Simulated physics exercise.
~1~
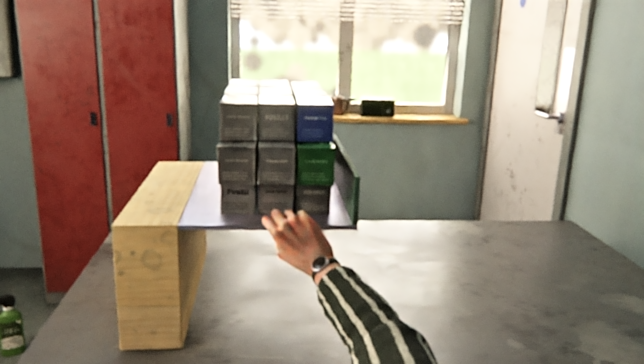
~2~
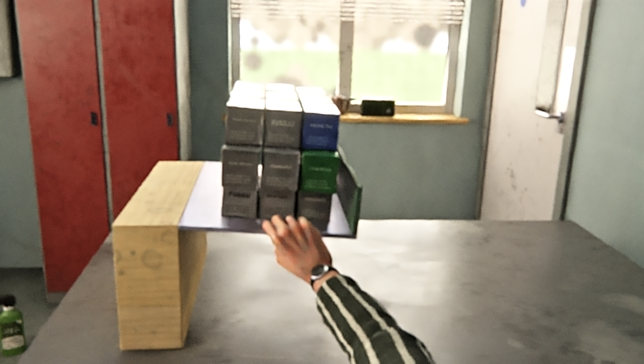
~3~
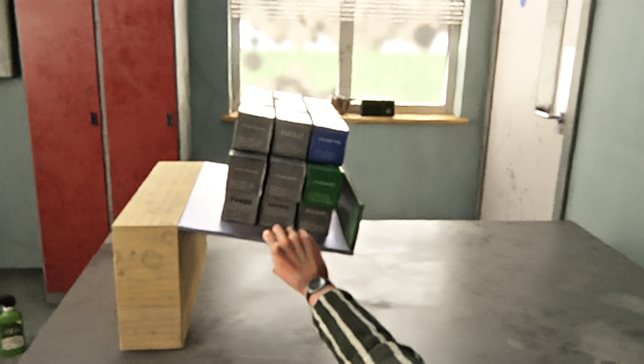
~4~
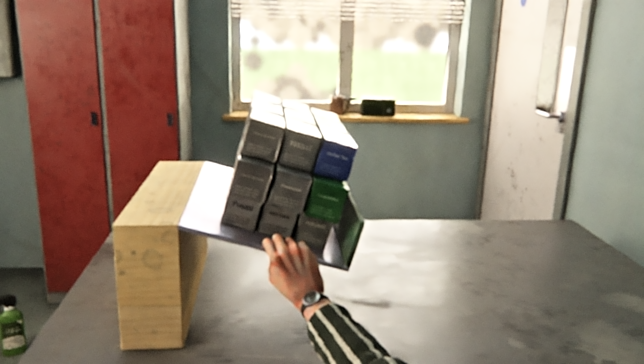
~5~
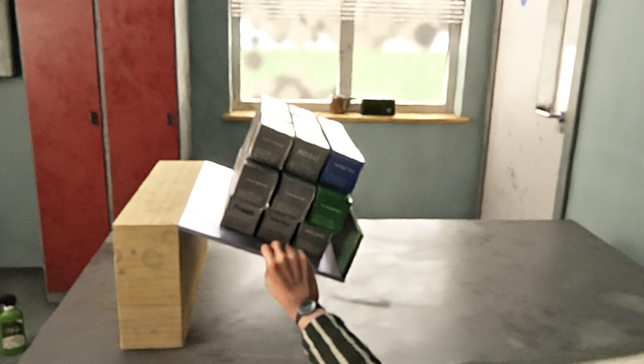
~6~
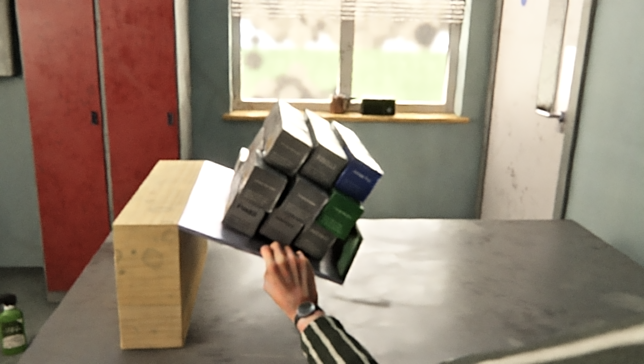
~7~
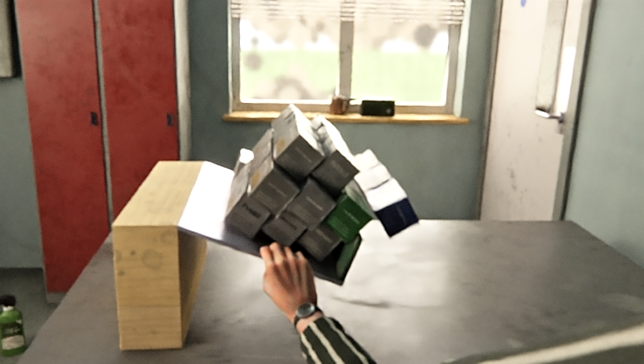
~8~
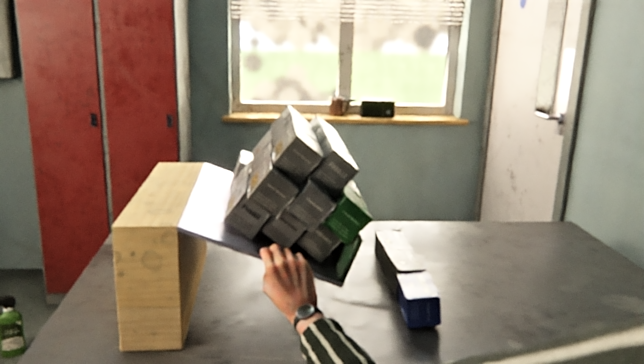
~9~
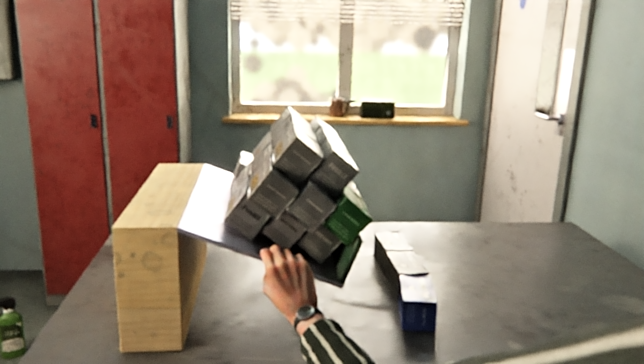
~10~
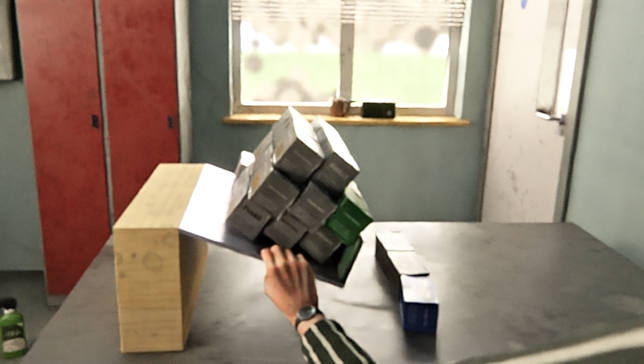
A hand tilts a tray of stacked packets until the blue-ended row tumbles onto the table.
